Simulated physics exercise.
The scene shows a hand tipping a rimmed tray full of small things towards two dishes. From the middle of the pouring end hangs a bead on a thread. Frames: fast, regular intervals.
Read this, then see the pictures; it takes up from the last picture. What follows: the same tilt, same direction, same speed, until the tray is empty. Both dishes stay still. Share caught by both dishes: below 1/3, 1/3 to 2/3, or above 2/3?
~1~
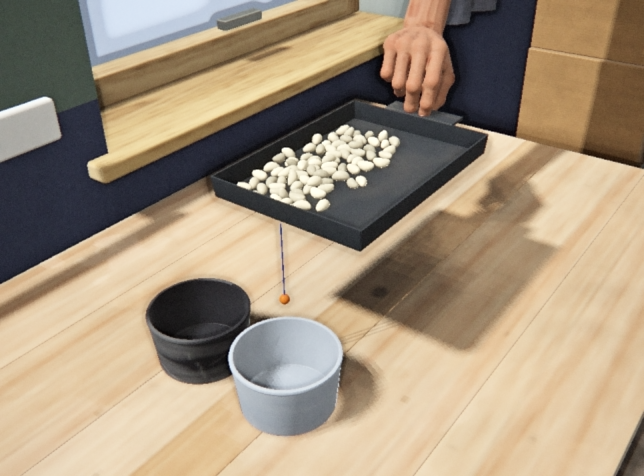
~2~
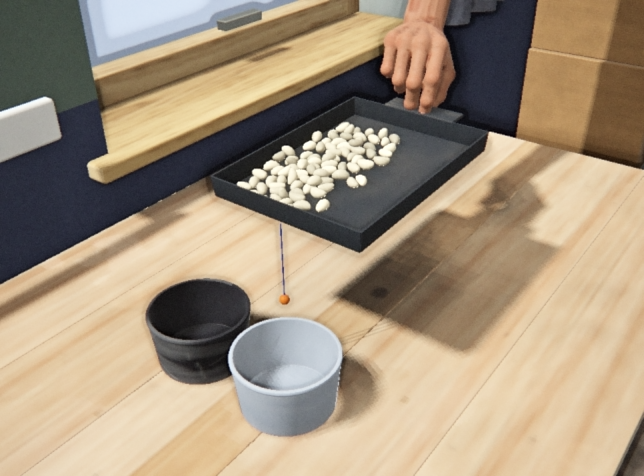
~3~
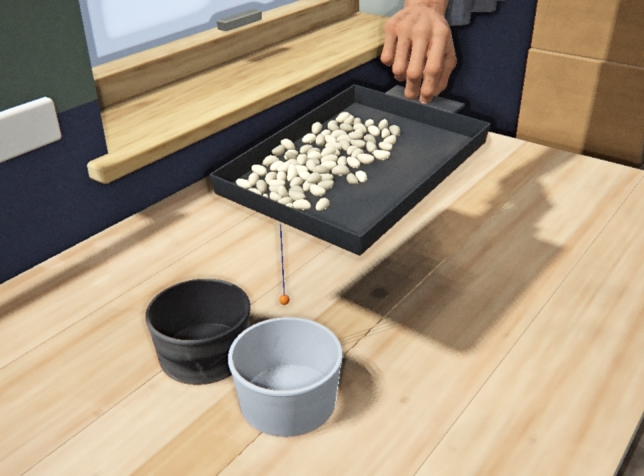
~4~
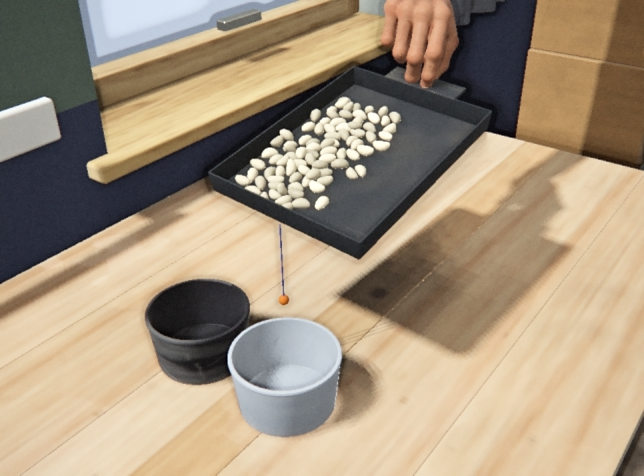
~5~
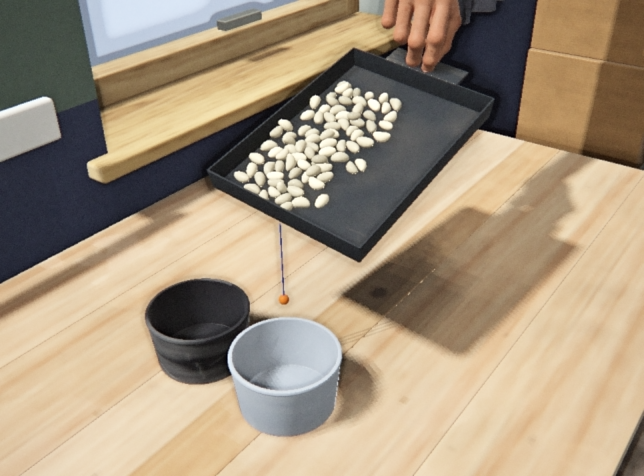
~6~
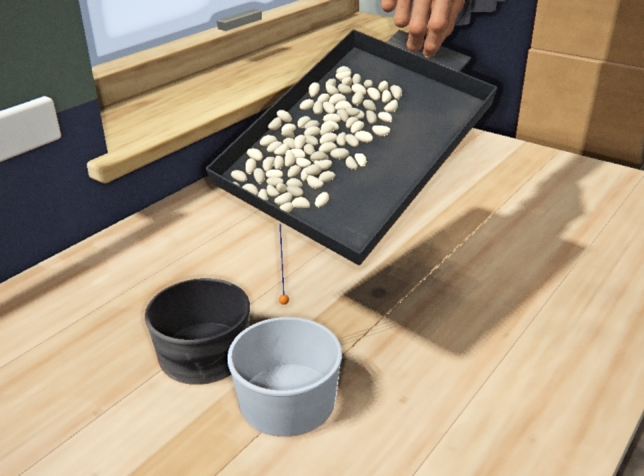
1/3 to 2/3.
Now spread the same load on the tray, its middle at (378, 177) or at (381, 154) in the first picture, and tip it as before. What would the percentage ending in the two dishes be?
You'd get 40 % the first time and 30 % the second.
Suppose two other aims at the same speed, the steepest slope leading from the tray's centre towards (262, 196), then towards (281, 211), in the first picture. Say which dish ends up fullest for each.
Try one - the dish to the left; try two - the dish to the left.
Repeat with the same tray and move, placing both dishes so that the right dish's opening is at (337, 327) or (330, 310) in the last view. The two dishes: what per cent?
Roughly 70 per cent, and 20 per cent.
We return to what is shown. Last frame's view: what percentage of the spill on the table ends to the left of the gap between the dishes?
Looks to be around 0 per cent of the spill.
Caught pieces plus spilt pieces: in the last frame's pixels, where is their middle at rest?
Near pixel (316, 398).
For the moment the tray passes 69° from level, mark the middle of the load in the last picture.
Centre estimate: (328, 195).
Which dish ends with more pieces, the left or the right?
Result - fuller dish: Right-side dish.
Soon after the last picture, tray tipped steeply; nearly all on the tray; a stray few outside both.
A little later, tray tipped past a quarter turn; most on the tray; a stray few in the right dish; a small part outside both; a small part in the air.
Later still, tray tipped past a quarter turn; about half in the right dish; about half outside both.
At rest, tray tipped past a quarter turn; about half in the right dish; none in the left dish; about half outside both.
